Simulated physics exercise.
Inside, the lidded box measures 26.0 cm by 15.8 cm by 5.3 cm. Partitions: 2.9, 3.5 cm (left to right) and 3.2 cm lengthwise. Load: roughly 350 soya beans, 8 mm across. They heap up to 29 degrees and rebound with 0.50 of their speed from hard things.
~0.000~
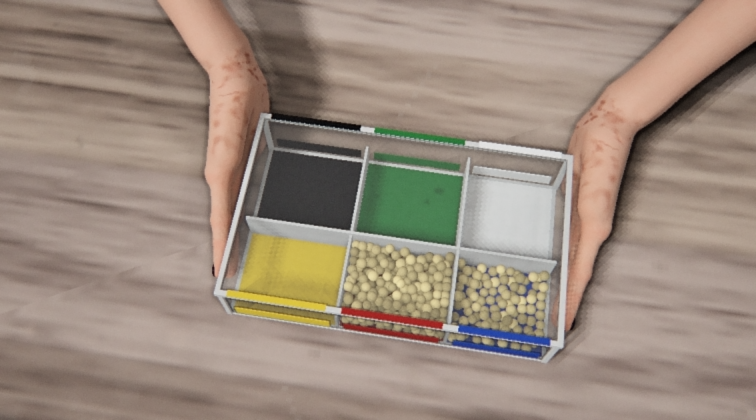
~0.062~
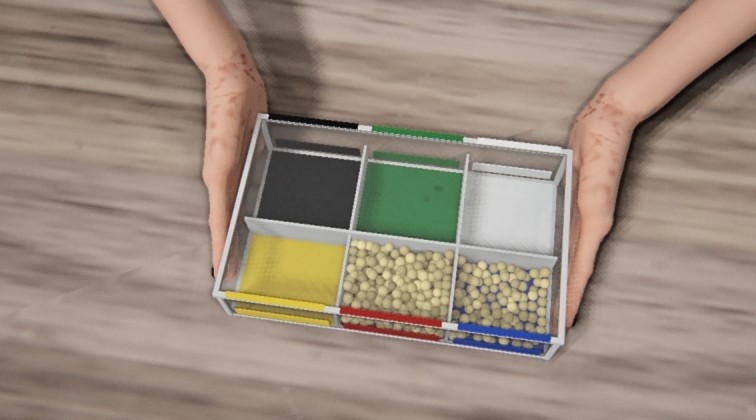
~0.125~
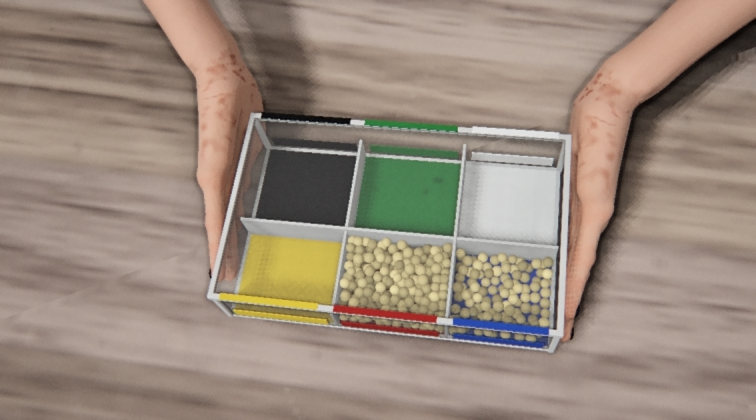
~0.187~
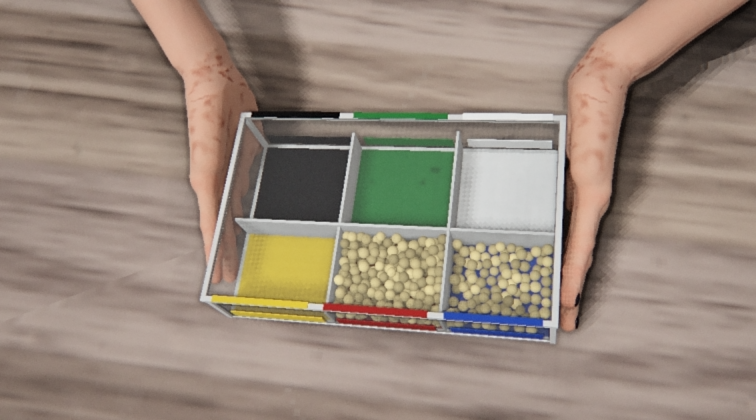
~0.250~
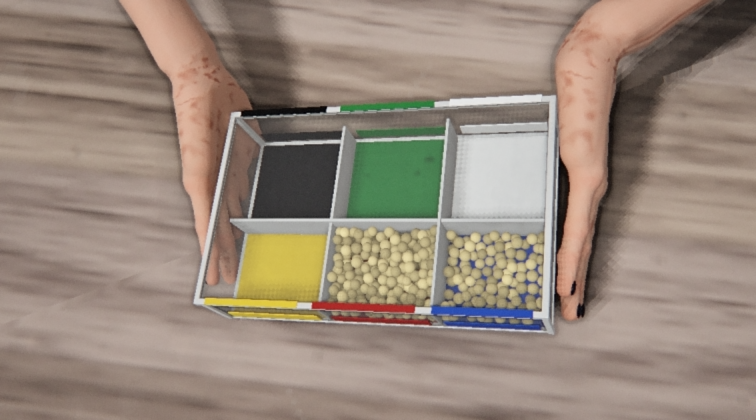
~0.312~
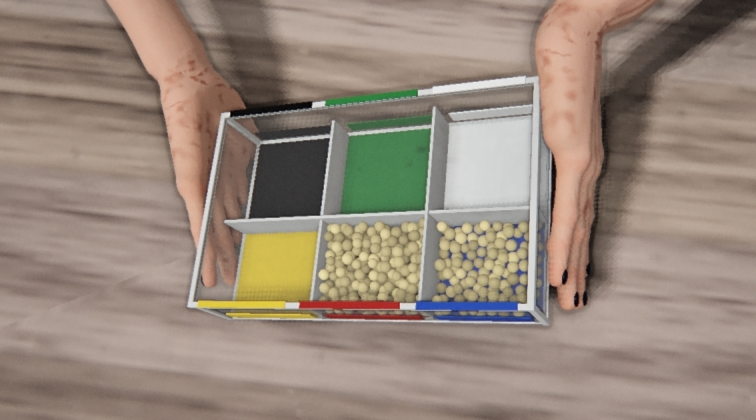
Two hands turning a clear six-compartment box slightly counterclockwise over a wooden surface, pale round beans staying in the red and blue sections.
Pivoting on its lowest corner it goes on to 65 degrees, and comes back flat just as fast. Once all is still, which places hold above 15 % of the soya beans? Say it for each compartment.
Red: Above, blue: Above, green: Below, yellow: Above, white: Below, black: Below.
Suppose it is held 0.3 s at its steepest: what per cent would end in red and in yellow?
Red 40, yellow 30.
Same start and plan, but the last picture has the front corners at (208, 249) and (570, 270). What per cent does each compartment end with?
Red 50, blue 30, green 10, yellow 0, white 0, black 10.
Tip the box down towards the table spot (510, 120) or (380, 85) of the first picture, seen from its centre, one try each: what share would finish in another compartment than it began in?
About 20 and 20 per cent.
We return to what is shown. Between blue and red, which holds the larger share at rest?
The red one has more.
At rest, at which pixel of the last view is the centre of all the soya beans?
At about (375, 297).
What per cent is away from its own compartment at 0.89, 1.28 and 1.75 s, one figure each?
In turn: 15, 25, 25.
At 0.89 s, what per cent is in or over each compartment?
Red 55, blue 30, green 0, yellow 15, white 0, black 0.
Then, at 0.89 s, tilt 62 degrees; red 55 %, blue 30 %, yellow 15 %.
After 1.28 s, tilt 25 degrees; red 45 %, blue 30 %, yellow 25 %.
Then, at 1.75 s, tilt 0 degrees; red 45 %, blue 30 %, yellow 25 %.
At rest (2.3 s), red 45 %, blue 30 %, green 0 %, yellow 25 %, white 0 %, black 0 %.
